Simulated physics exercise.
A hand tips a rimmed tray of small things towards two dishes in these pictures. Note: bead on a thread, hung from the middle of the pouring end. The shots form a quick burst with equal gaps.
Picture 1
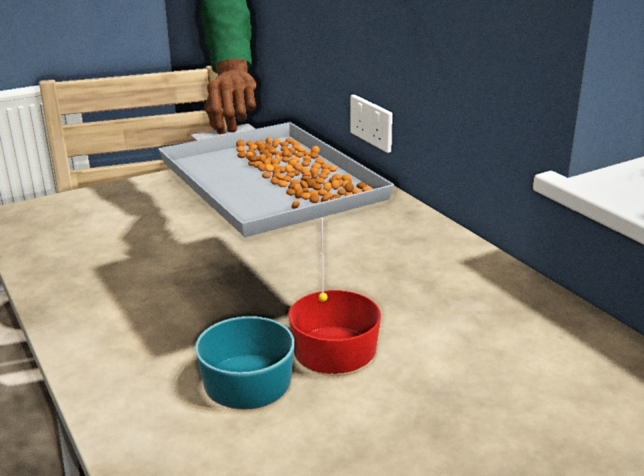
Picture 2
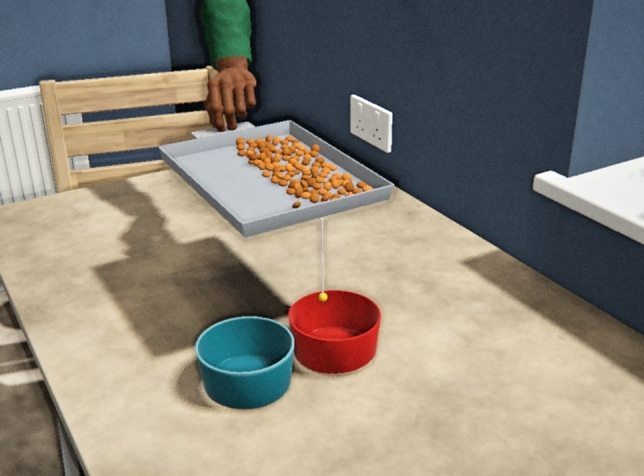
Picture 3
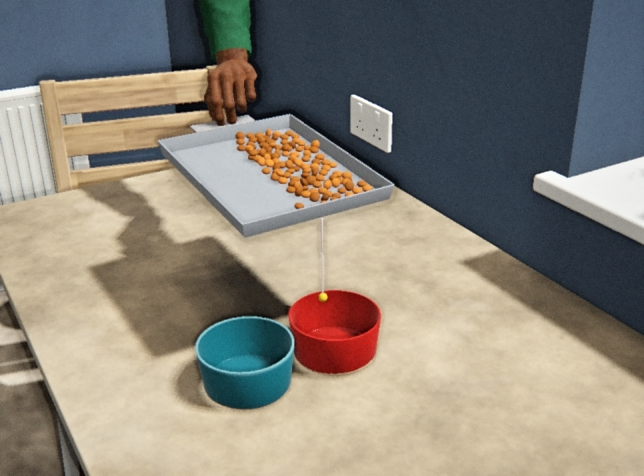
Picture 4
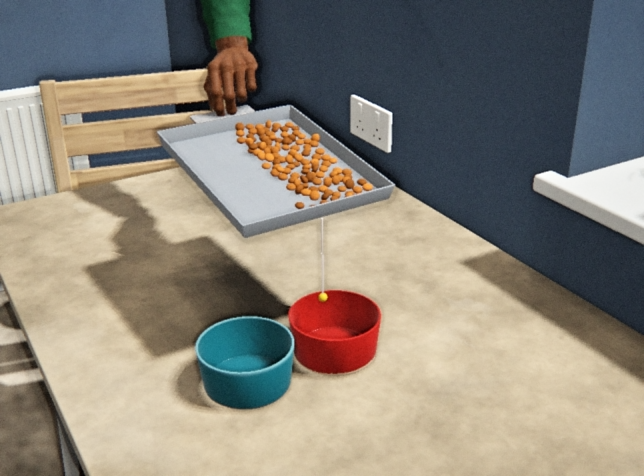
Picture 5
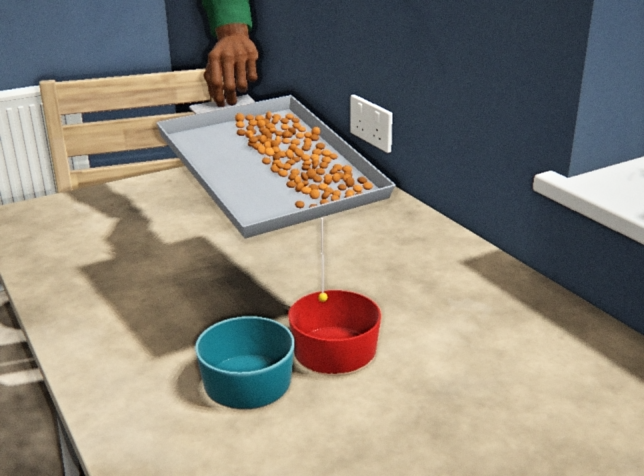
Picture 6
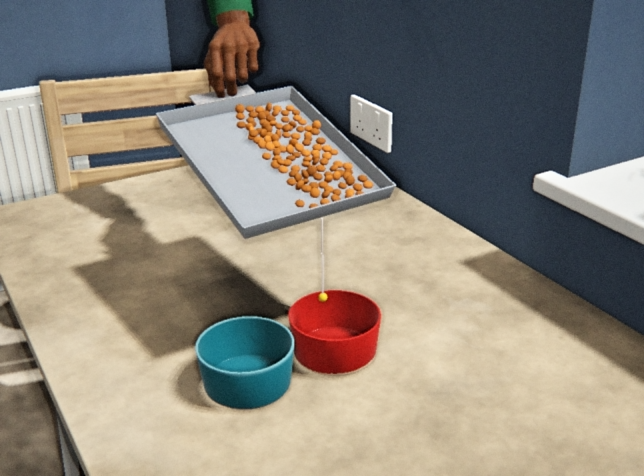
A hand slowly raising the back of a grey tray of small brown pieces above a teal dish and a red dish.
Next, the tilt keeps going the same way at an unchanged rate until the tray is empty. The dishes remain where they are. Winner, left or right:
More will pour into the dish on the right side.
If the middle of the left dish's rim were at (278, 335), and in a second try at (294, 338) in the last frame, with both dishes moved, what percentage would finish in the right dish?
50 %, 40 %.
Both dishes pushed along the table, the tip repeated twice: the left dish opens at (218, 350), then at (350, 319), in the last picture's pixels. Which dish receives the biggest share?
Try 1: The right-side dish; try 2: The left-side dish.
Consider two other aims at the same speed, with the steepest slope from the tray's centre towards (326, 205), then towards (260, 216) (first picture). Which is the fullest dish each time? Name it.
So: The right-standing dish on the first go, the left-standing dish on the second.
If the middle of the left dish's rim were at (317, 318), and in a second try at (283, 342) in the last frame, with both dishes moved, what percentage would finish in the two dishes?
First case 50 in a hundred, second case 90 in a hundred.
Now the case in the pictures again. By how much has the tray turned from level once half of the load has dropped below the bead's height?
The tilt is near 100° by then.
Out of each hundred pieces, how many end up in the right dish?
I'd put that share near 50 per cent.
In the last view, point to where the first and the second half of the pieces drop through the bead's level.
Close to (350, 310), then close to (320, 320).
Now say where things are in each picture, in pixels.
Corners of the pouring end (244, 221) and (390, 184), level; middle of the load (299, 167), bits of cat kibble; left dish (268, 385); right dish (359, 353); bead on its thread (323, 297), in the first picture.
Corners of the pouring end (244, 221) and (390, 184), level; middle of the load (299, 166), in the second picture.
Corners of the pouring end (244, 222) and (390, 184), tipped barely, level across its low end; middle of the load (299, 163), in the third picture.
Corners of the pouring end (245, 223) and (390, 184), tipped a little, level across its low end; middle of the load (299, 158), in the fourth picture.
Corners of the pouring end (245, 224) and (391, 184), tipped a little, level across its low end; middle of the load (299, 153), in the fifth picture.
Corners of the pouring end (245, 225) and (391, 184), tipped a little, level across its low end; middle of the load (299, 148); left dish (268, 385); right dish (359, 353), in the sixth picture.
Just after the last frame, tray tipped steeply; almost all on the tray; just a few in the air.
A moment on, tray tipped right over; roughly half on the tray; just a few in the left dish; roughly a quarter in the right dish; about a tenth outside both; roughly a quarter in the air.
Further on, tray tipped past a quarter turn; roughly a quarter in the left dish; roughly half in the right dish; roughly a quarter outside both.
When it is over, tray tipped past a quarter turn; roughly a quarter in the left dish; roughly half in the right dish; roughly a quarter outside both.
